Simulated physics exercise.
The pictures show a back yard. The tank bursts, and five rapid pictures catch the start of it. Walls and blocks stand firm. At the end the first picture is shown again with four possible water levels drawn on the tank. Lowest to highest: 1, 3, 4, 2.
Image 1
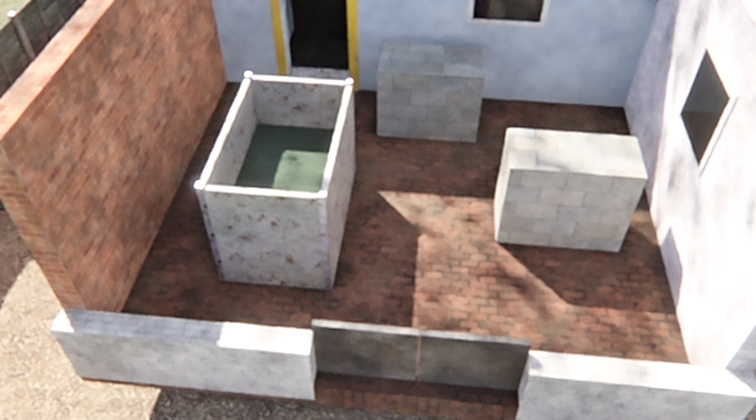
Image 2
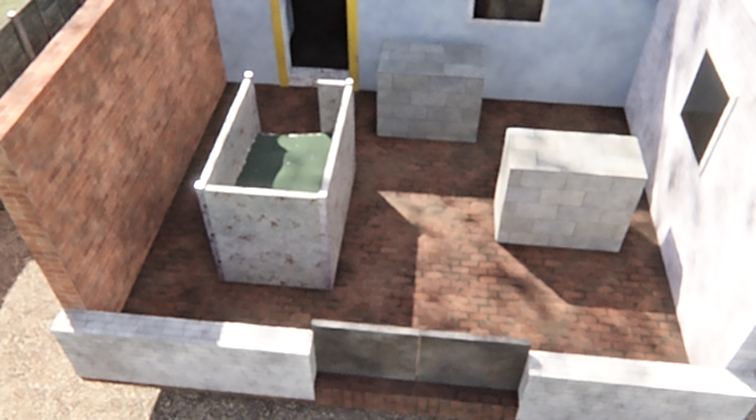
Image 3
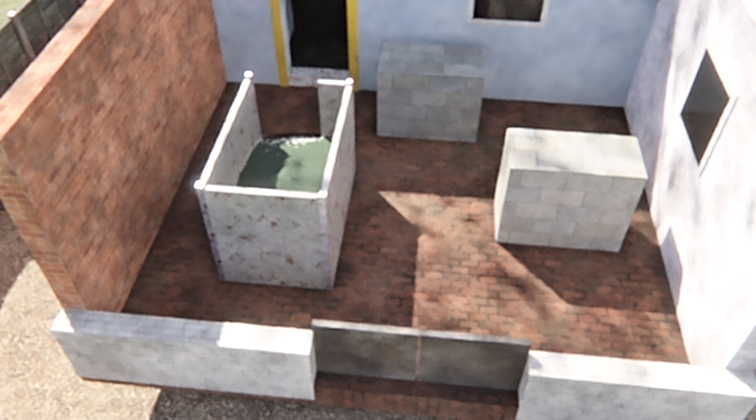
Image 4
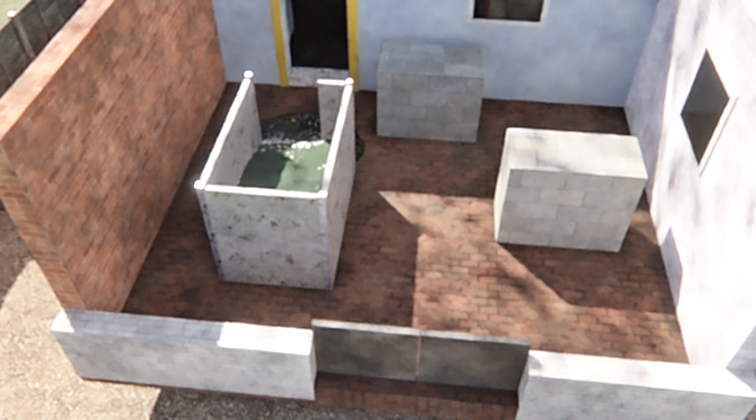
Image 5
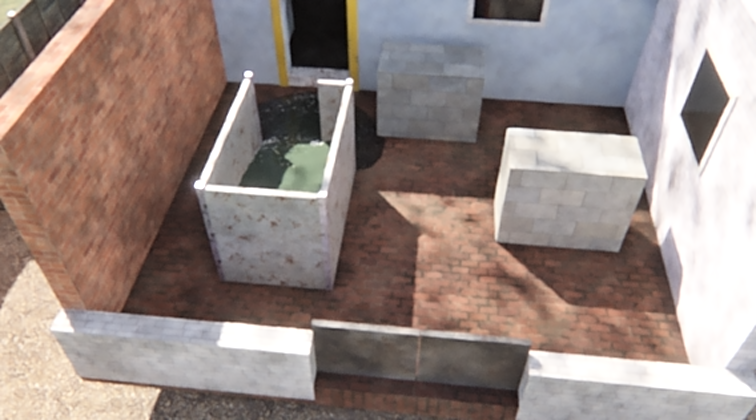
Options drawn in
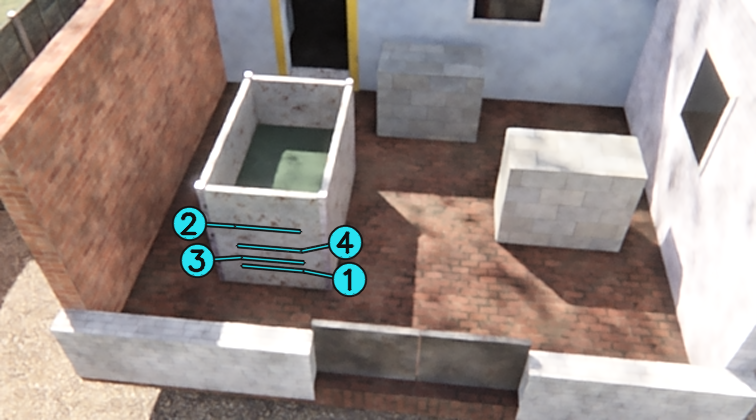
In a back yard, a tank's rear wall opens and dark water spreads across the bricks behind.
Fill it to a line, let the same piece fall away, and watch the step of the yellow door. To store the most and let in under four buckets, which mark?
Go for 3.
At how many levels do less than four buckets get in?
Two of the four.
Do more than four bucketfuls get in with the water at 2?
Yes, it does.
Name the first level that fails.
Level 4.
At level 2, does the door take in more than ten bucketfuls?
Yes, it does.
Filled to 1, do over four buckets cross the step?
No, that is safe.
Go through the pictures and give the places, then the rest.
In the first frame, water in the tank at rest, its middle at (288, 177); foot of the yellow doorway at (320, 87); shut gate at (420, 338).
In the second frame, water covers 1 % of the ground, its front hidden from here.
In the third frame, water covers 3 % of the ground, its front hidden from here.
In the fourth frame, water covers 6 % of the ground, its front hidden from here.
In the fifth frame, water covers 11 % of the ground, its front hidden from here.
On the marked copy, 1 at (273, 268); 2 at (266, 228); 3 at (272, 260); 4 at (270, 248); from the bottom up 1, 3, 4, 2.
With 1, nothing gets over.
With 2, dozens of bucketfuls pour in.
With 3, a splash gets over, under a bucket.
With 4, about 7 bucketfuls get in.
